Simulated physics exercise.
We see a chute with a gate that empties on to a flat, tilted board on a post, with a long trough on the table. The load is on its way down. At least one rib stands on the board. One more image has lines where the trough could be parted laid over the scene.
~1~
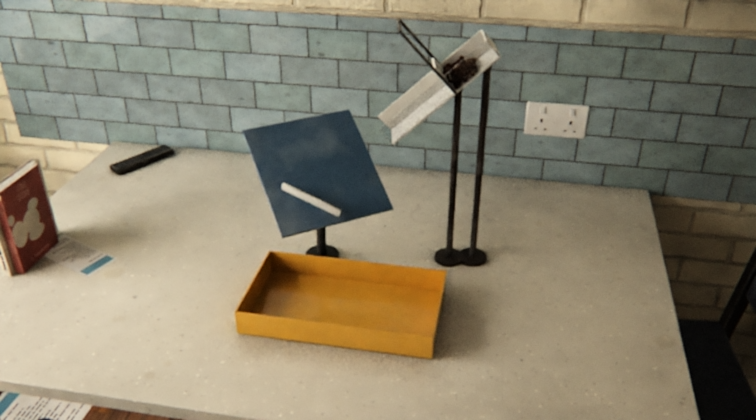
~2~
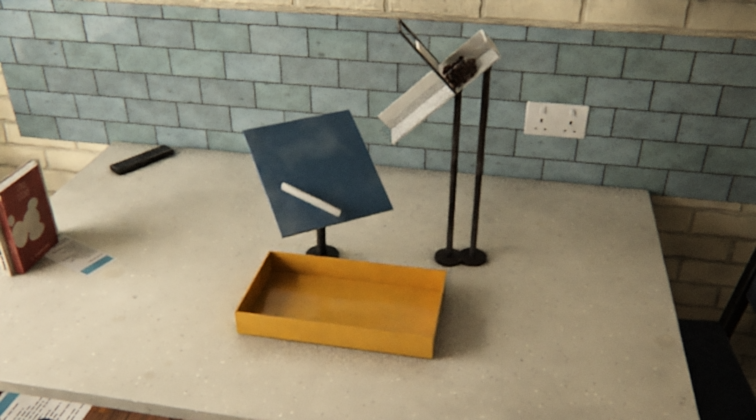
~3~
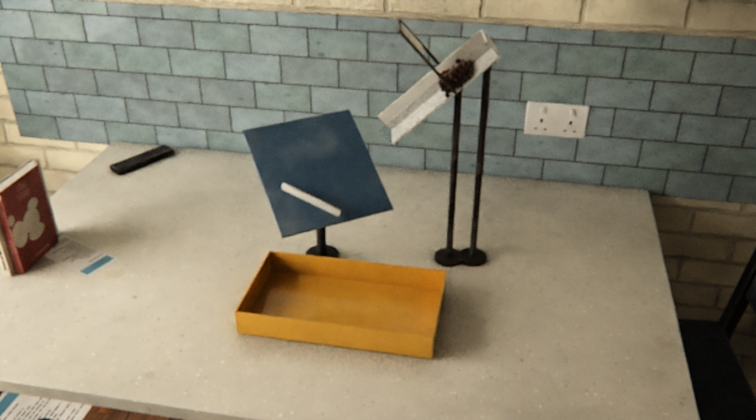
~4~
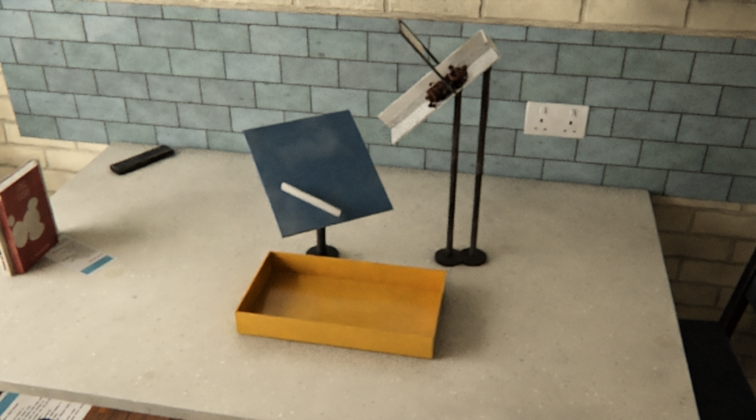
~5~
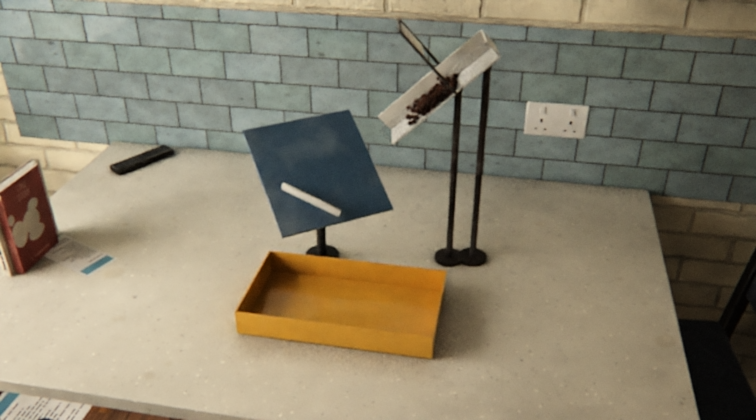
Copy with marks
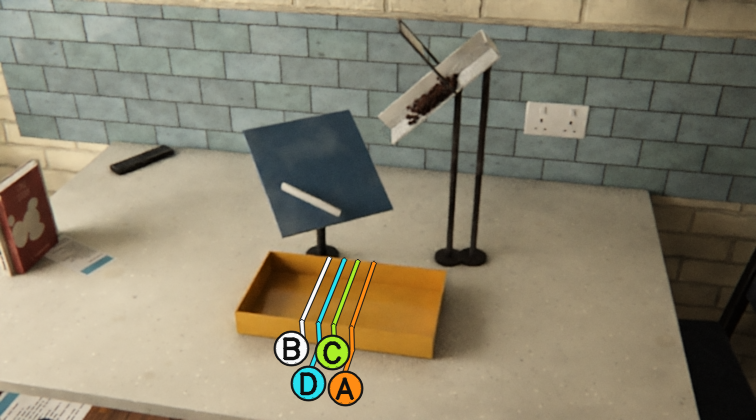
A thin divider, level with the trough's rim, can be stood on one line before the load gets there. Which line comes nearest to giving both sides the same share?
The best line is A.
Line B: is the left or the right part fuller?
The right side.
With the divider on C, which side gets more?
More lands on the right.
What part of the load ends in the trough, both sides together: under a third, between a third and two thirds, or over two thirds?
About that: Over two thirds.
On the marked copy, line A crosses the front rim at (351, 327); line B crosses the front rim at (302, 320); line C crosses the front rim at (333, 324); line D crosses the front rim at (318, 322).
Choosing A, of what is caught, about half on the left of the divider, about half on the right.
Choosing B, of what is caught, a stray few on the left of the divider, nearly all on the right.
Choosing C, of what is caught, a small part on the left of the divider, nearly all on the right.
Choosing D, of what is caught, a stray few on the left of the divider, nearly all on the right.
